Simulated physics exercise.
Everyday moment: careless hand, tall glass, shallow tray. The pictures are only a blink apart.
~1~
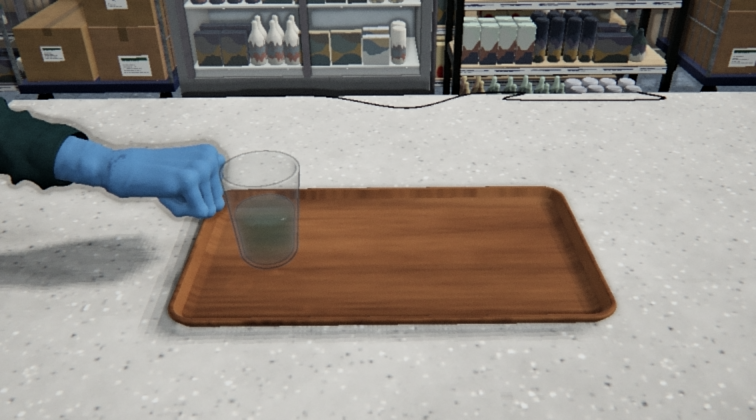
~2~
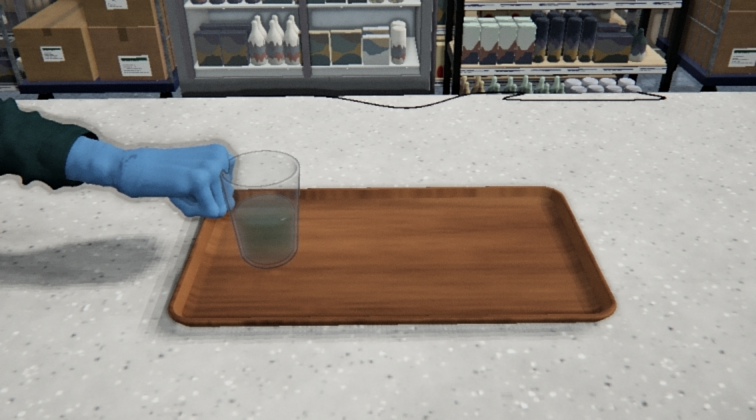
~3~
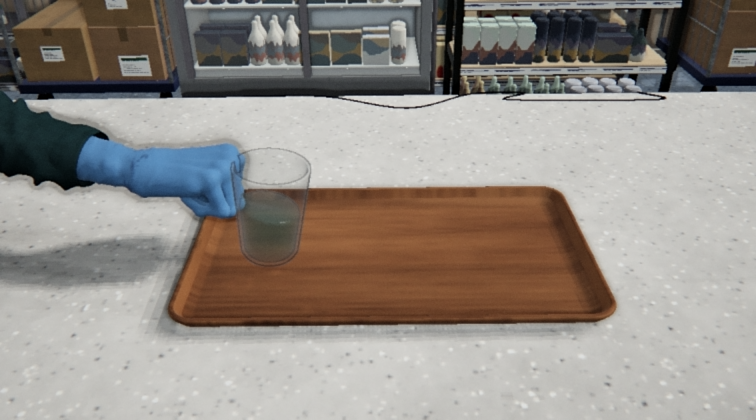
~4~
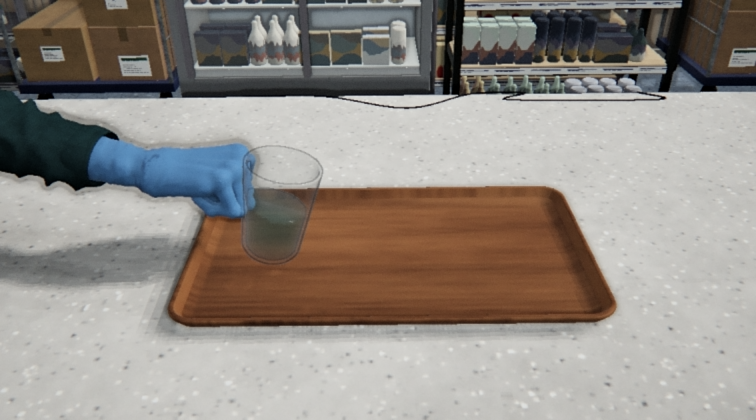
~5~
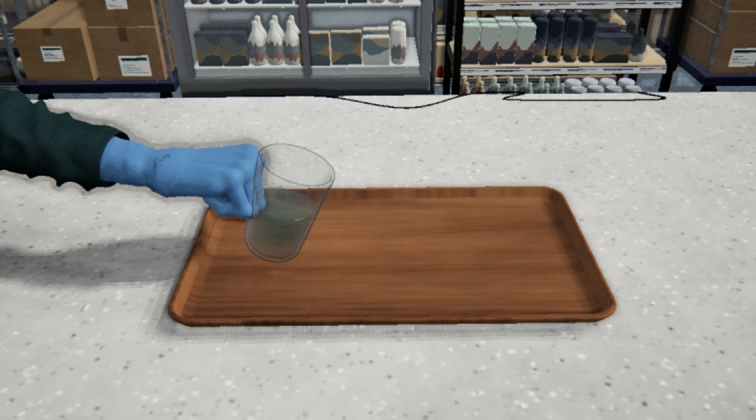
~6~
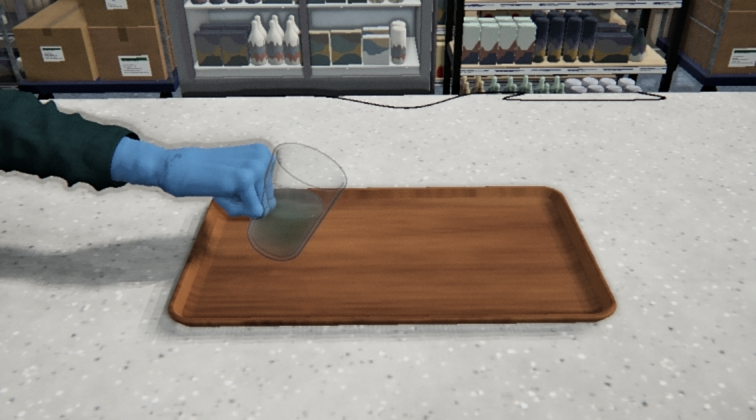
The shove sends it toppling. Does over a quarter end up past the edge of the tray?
Yes.
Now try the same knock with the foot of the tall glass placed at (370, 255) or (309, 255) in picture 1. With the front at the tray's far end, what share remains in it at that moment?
Roughly 75 percent in the first spot and 65 percent in the second.
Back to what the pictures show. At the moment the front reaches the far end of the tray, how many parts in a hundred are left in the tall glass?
Near 50 %.
A moment on, the tall glass is falling and 100 per cent is in the glass, 0 on the tray and 0 above or beyond its rim.
Next, the tall glass lies on its side and 83 per cent is in the glass, 6 on the tray and 11 above or beyond its rim.
Then the tall glass lies on its side and 39 per cent is in the glass, 60 on the tray and 1 above or beyond its rim.
Later the tall glass lies on its side and 19 per cent is in the glass, 50 on the tray and 32 above or beyond its rim.
At rest 65 per cent is held by tray and glass, 35 is off the tray.
